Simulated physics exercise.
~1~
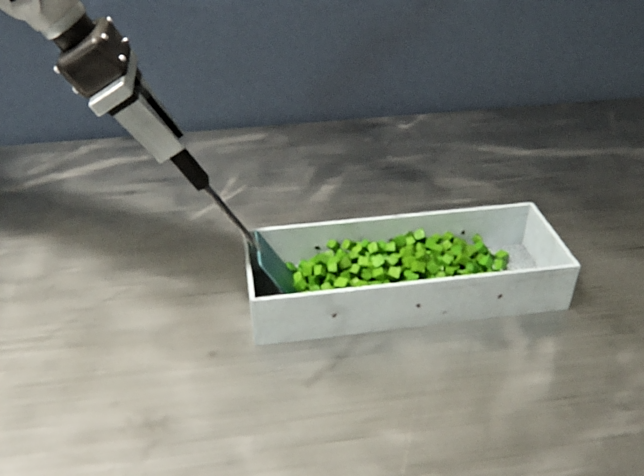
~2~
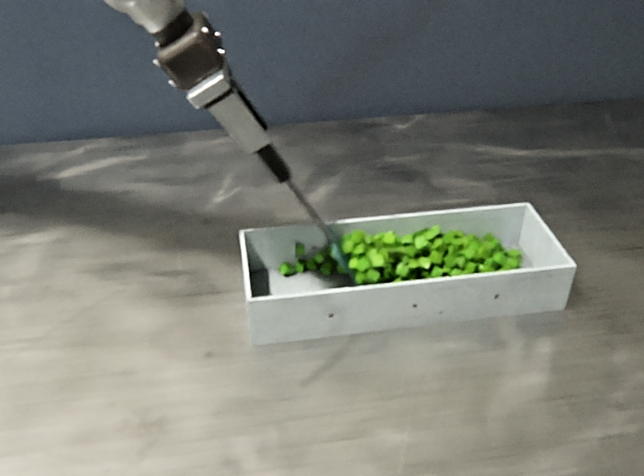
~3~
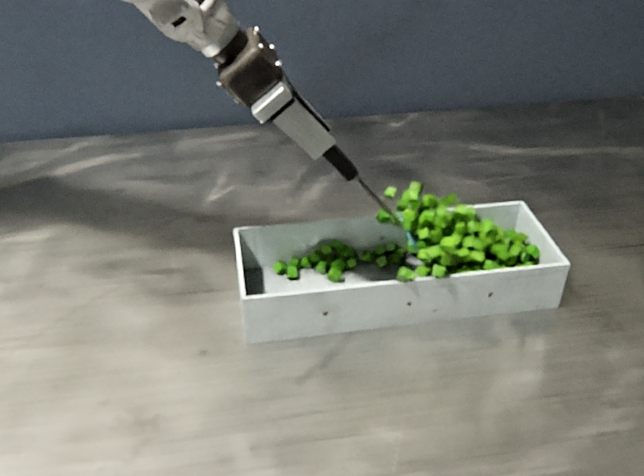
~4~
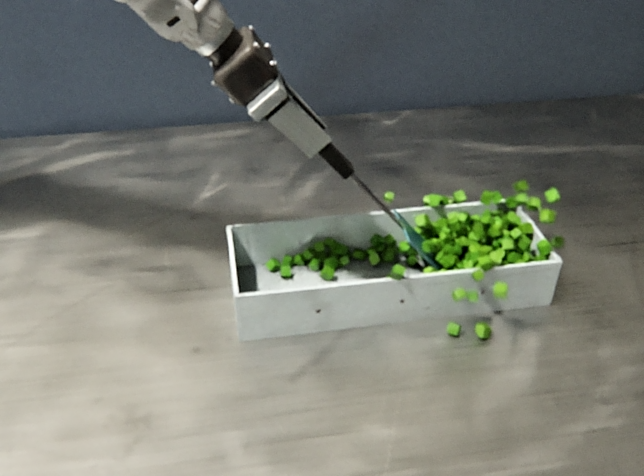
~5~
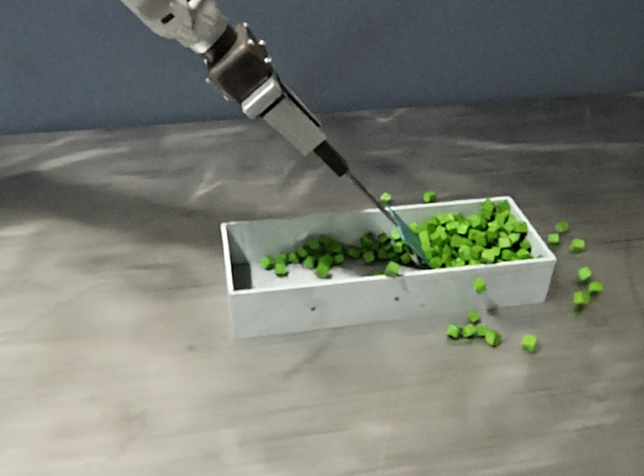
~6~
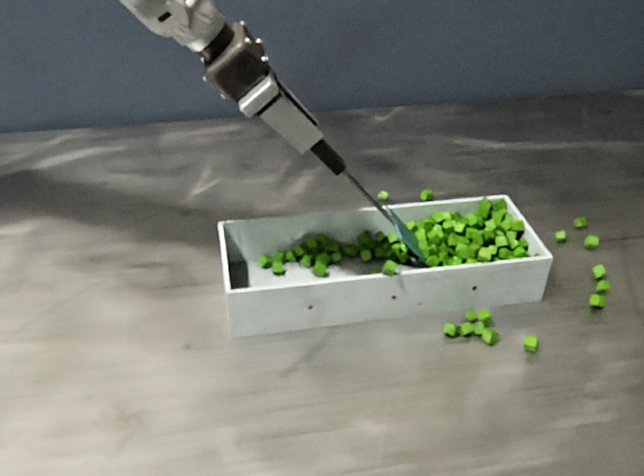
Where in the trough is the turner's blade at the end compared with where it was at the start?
At the start the blade is at the left end of the trough, behind the green dice. At the end it rests right of the middle, against the heap pushed towards the right end.
